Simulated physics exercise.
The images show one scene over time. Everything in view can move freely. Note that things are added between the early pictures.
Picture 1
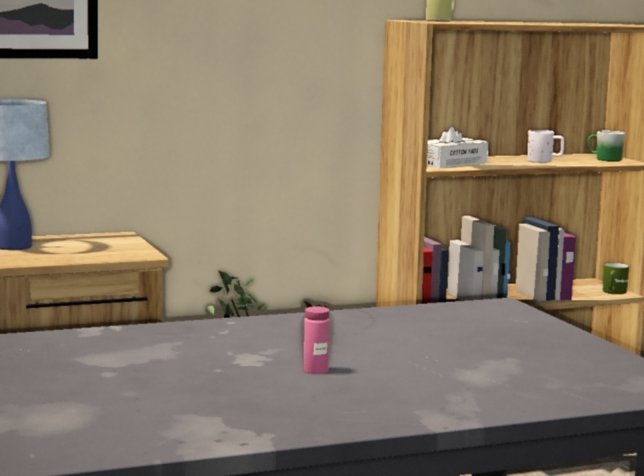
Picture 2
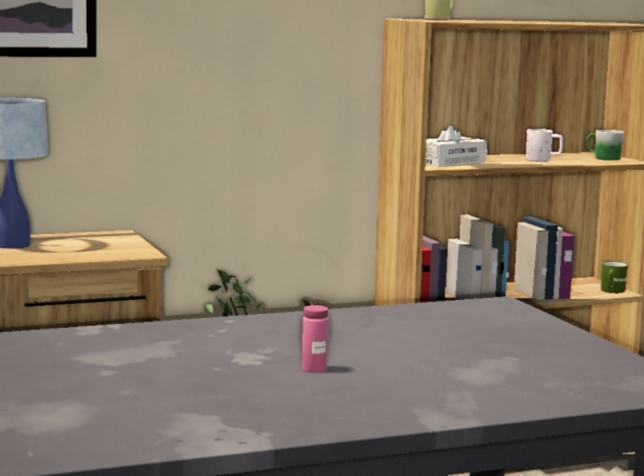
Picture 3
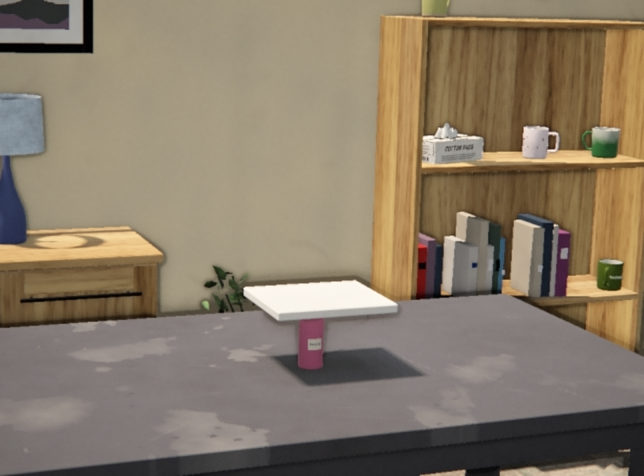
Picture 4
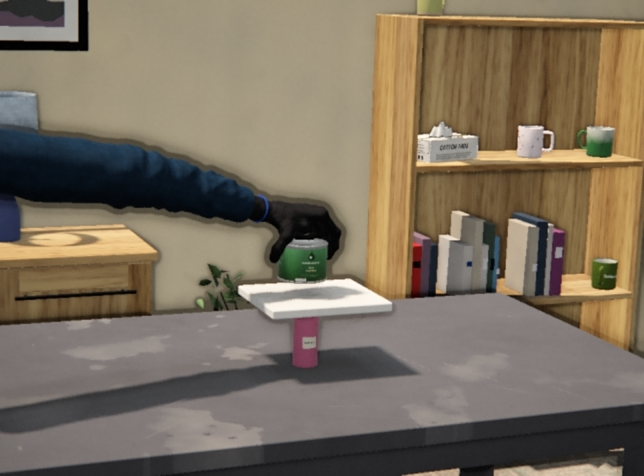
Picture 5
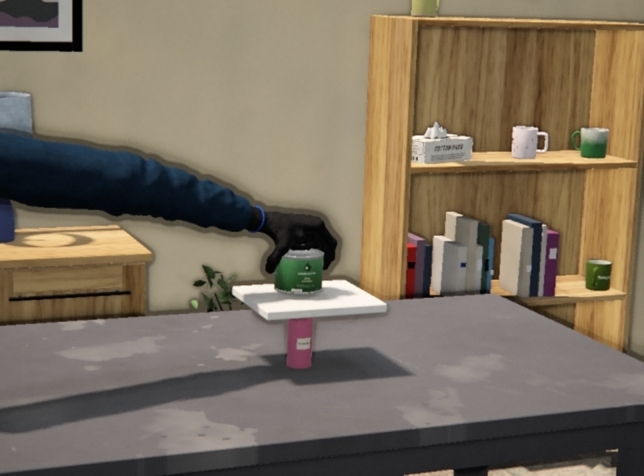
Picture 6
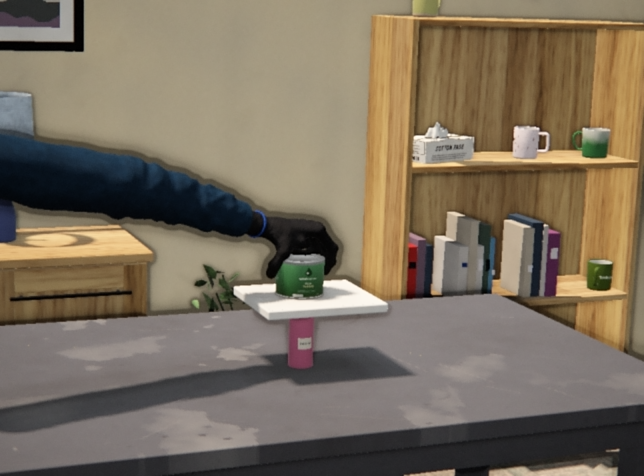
A gloved hand lowering a green tub onto a white lid that has appeared atop a pink bottle on a grey table.
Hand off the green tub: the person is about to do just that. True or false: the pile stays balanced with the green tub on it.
True.
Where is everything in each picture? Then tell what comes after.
In the first frame, the last thing is not in view yet.
In the second frame, the last thing is not in view yet.
In the third frame, the last thing is not in view yet; white lid (319, 300).
In the fourth frame, coming down; green tub (303, 261); white lid (314, 298).
In the fifth frame, coming down; green tub (299, 271); white lid (308, 299).
In the sixth frame, in place under the hand; green tub (300, 276); white lid (309, 299).
Then, 0.50 s after the last picture, nothing has stirred.
Then, 1.10 s after the last picture, things are still on the move.
Then, 1.70 s after the last picture, nothing has stirred.
Then, 2.30 s after the last picture, things are still on the move.
At rest, all 3 in place. Seen from the same camera at the end, green tub near (299, 276). The stack holds.
